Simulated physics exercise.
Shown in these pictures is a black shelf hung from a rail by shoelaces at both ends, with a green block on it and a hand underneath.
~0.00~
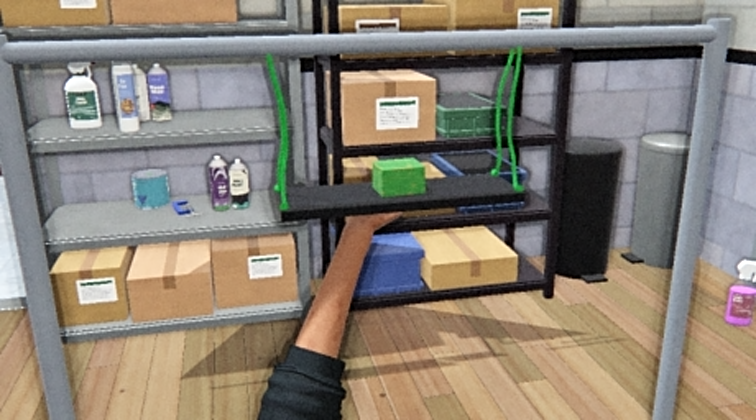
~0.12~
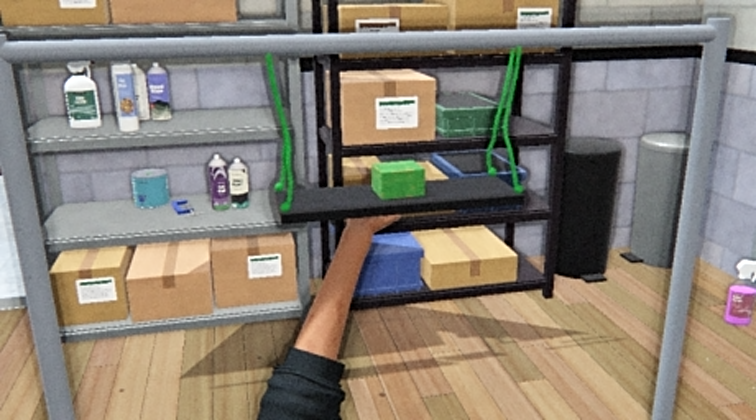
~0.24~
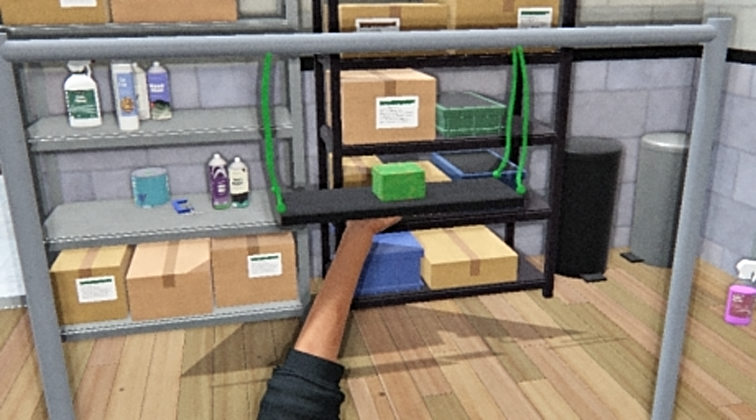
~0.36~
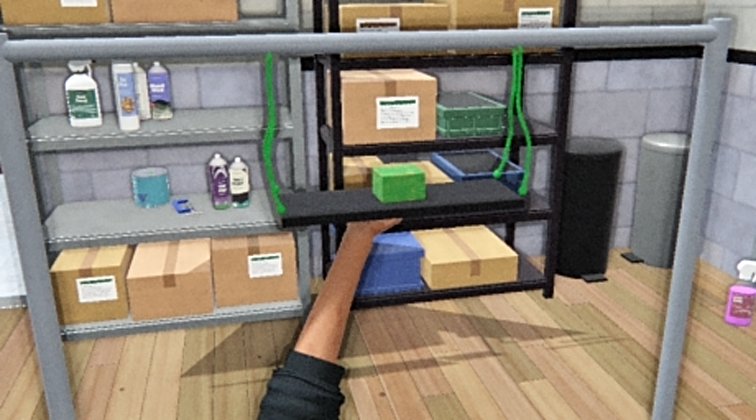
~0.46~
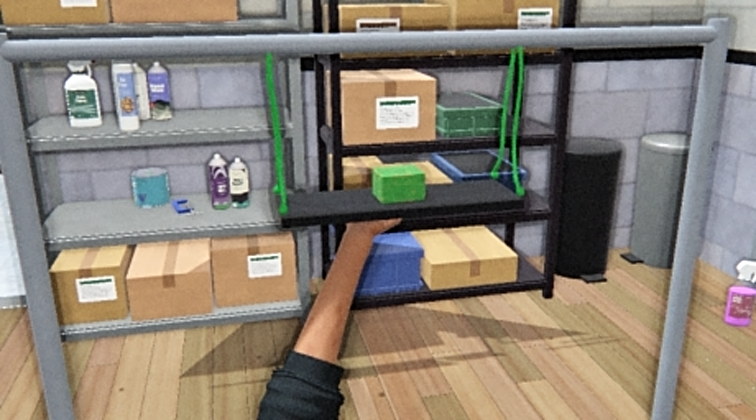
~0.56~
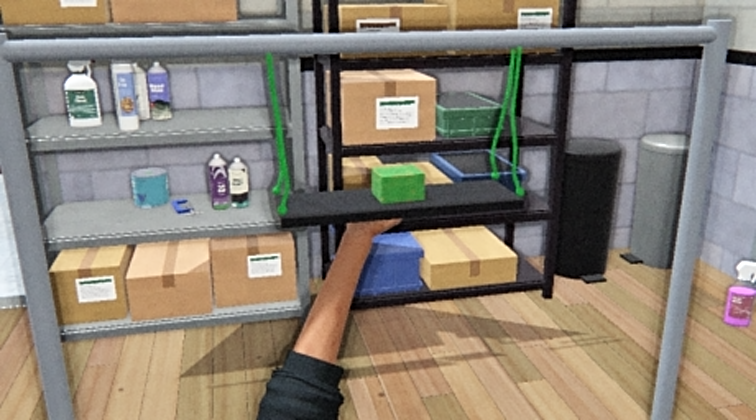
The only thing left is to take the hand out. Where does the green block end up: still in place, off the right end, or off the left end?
The green block stays in place.
After 1.00 s, board level; block on the board near (398, 187).
At rest, board level; block on the board near (398, 187). The green block stays on the board.
